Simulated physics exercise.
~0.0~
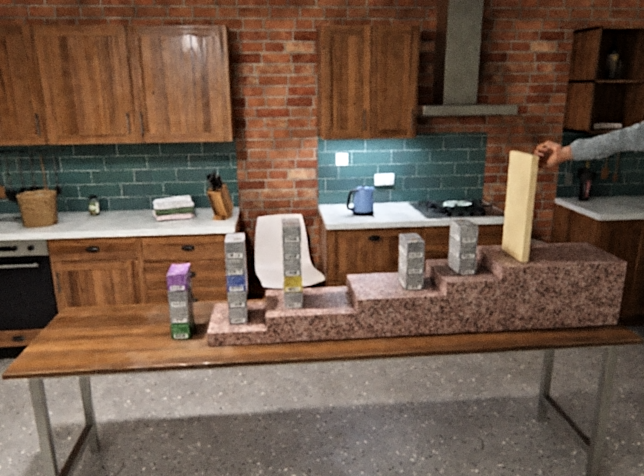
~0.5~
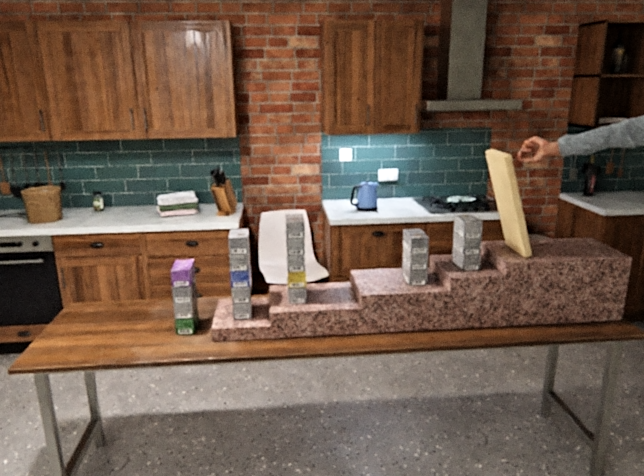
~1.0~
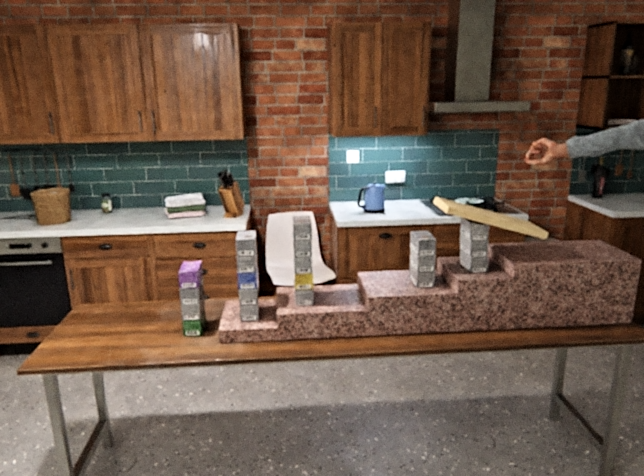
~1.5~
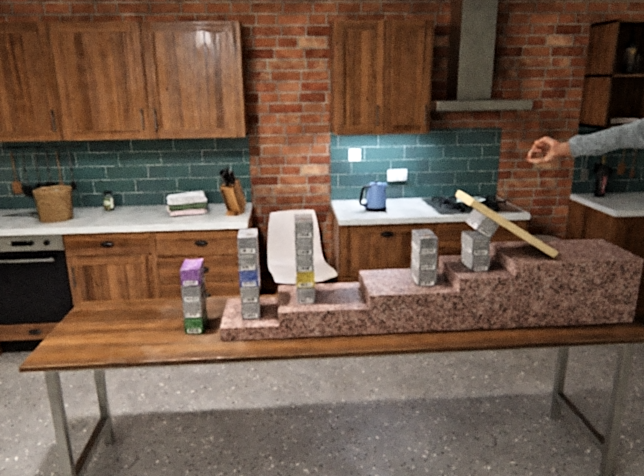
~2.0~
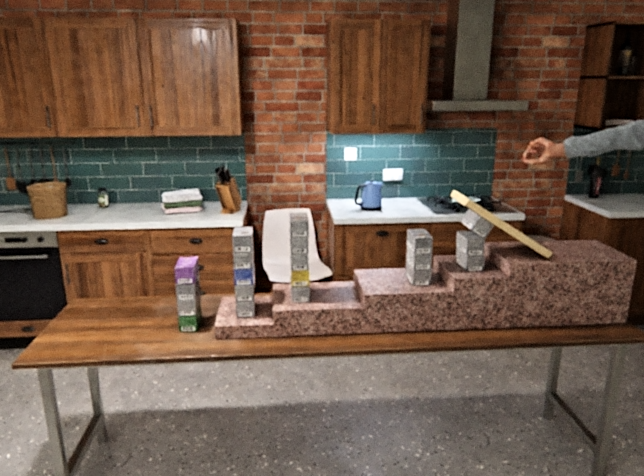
A hand tips a board left onto the nearest stack, which tilts but stays up.
